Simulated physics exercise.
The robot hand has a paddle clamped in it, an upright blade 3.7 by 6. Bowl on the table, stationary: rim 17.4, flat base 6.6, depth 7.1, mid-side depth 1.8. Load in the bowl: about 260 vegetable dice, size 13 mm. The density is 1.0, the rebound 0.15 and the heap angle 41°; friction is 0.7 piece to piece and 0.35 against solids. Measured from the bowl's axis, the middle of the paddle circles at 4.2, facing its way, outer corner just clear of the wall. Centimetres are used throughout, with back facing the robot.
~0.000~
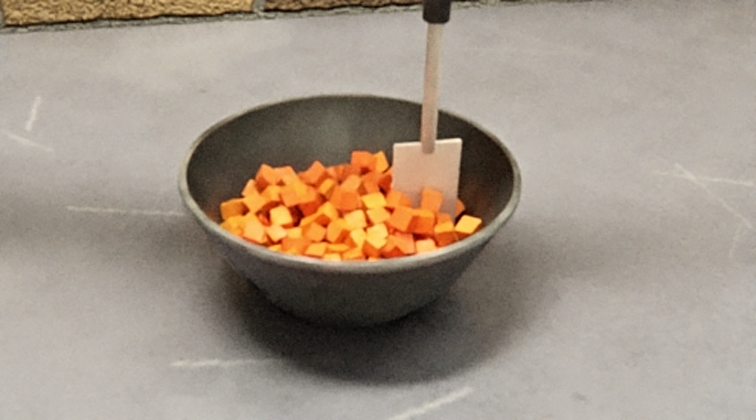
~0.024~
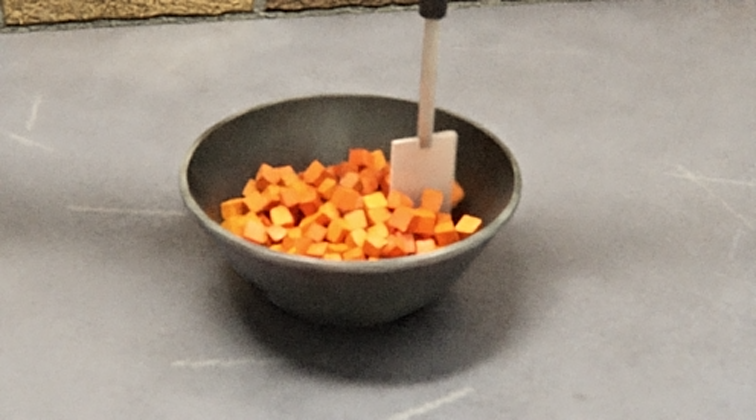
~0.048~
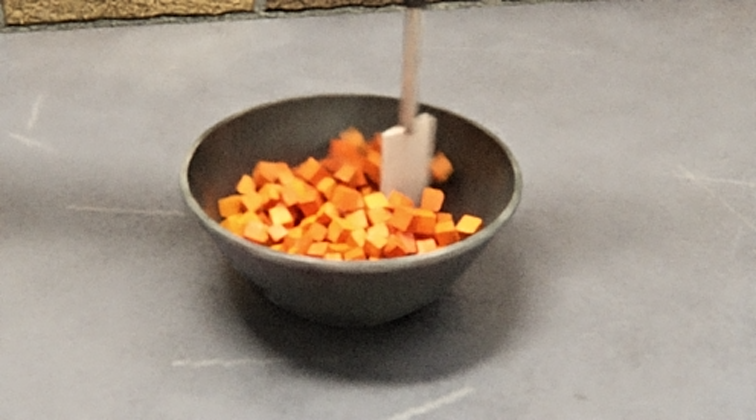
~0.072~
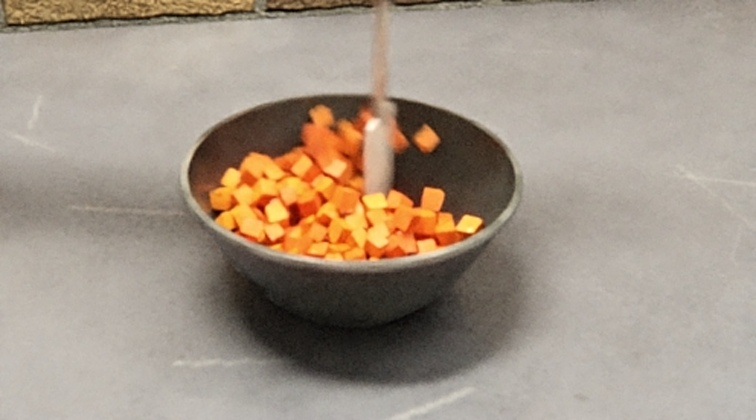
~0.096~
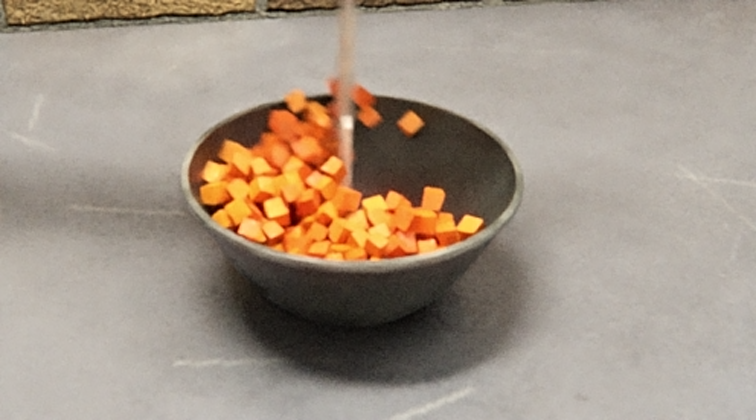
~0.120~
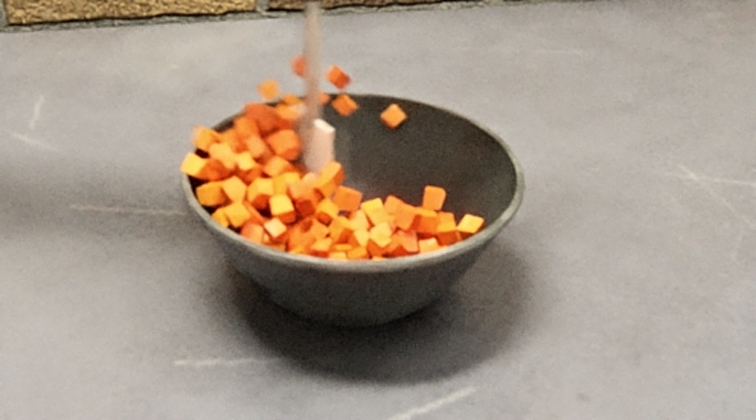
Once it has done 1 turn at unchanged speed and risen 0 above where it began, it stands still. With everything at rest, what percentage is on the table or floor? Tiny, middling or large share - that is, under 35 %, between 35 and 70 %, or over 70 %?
The share is middling, between 35 and 70 %.
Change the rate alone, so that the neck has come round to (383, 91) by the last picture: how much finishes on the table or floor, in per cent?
About 15 %.
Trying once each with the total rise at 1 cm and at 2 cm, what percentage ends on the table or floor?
Near 45 in a hundred, then 30 in a hundred.
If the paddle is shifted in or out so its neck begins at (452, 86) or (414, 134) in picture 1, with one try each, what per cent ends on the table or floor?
First try about 30 per cent, second try about 35 per cent.
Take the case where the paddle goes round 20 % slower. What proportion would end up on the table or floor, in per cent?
I'd say close to 35 %.
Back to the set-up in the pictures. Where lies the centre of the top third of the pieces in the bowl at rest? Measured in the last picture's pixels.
Estimated centre: (355, 157).
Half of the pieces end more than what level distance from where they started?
Near 11 cm.
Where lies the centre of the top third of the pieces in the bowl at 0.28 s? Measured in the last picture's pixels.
At about (465, 193).
After 0.20 s, 202° round, highest piece 12 above the table; 231 in the bowl, 24 in flight or on the tool.
After 0.28 s, 292° round, highest piece 11 above the table; 192 in the bowl, 7 on the table or floor, 56 in flight or on the tool.
After 0.52 s, 0° round, highest piece 7 above the table; 143 in the bowl, 112 on the table or floor.
After 1.22 s, 0° round, highest piece 7 above the table; 143 in the bowl, 112 on the table or floor.
In the end, 143 in the bowl, 112 on the table or floor. That is 44 % on the table or floor.
